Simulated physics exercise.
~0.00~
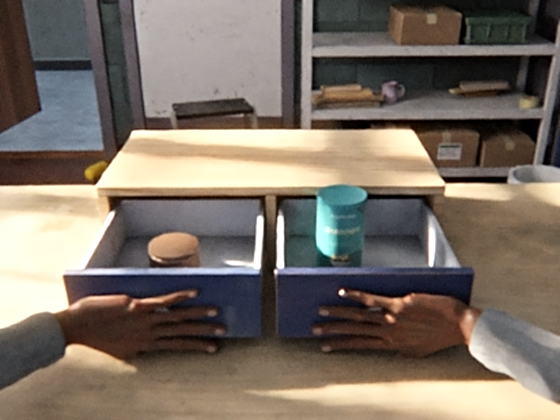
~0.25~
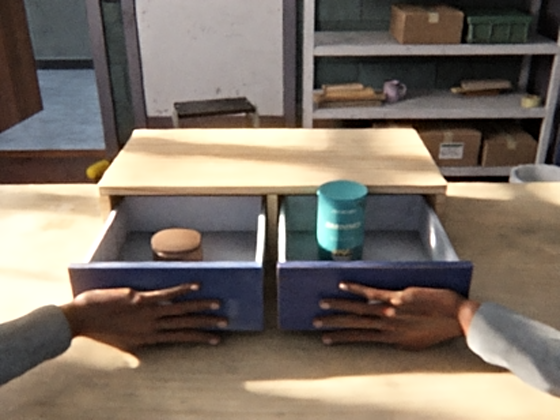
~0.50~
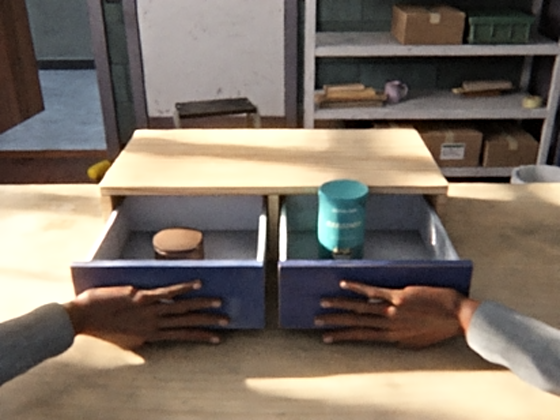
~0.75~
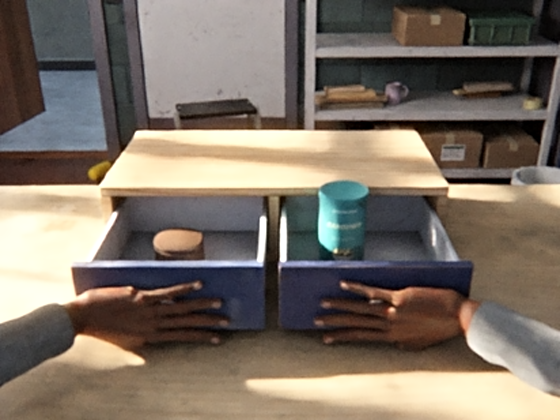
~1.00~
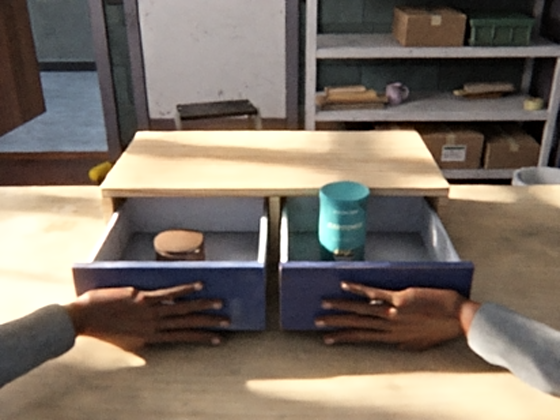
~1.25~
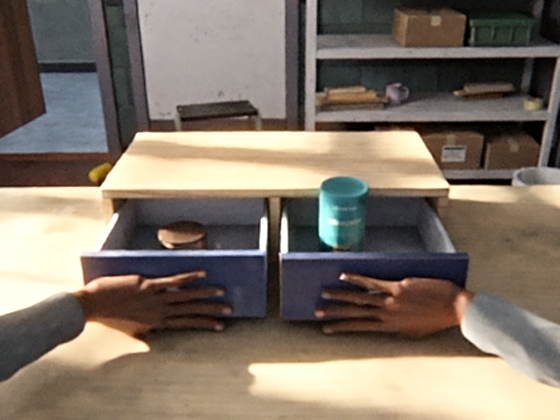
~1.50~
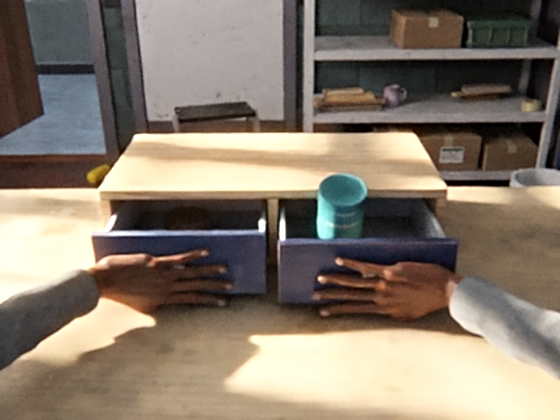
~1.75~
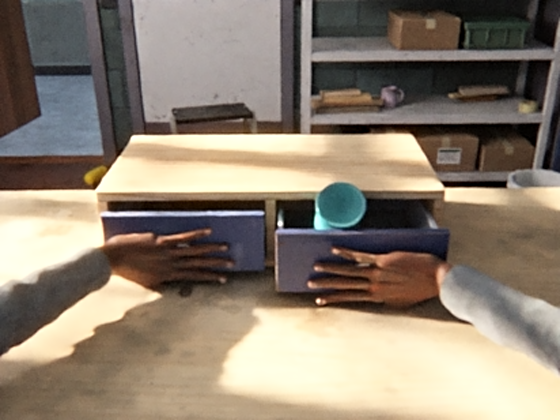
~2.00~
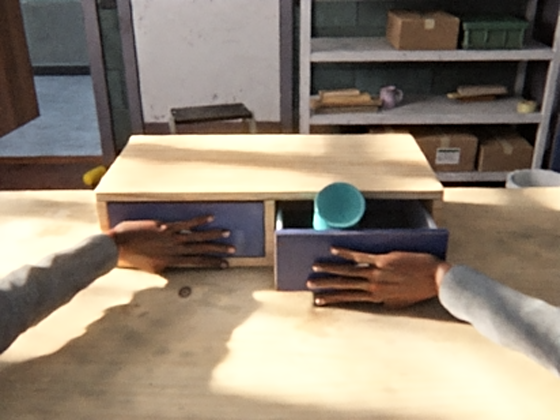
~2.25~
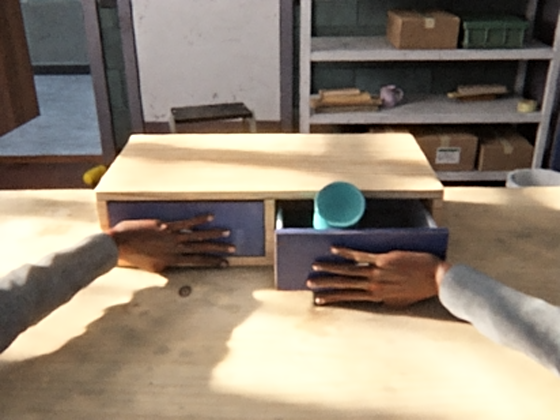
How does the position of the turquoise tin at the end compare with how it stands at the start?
At the start the turquoise tin stands upright in the right drawer, but by the end it is leaning.
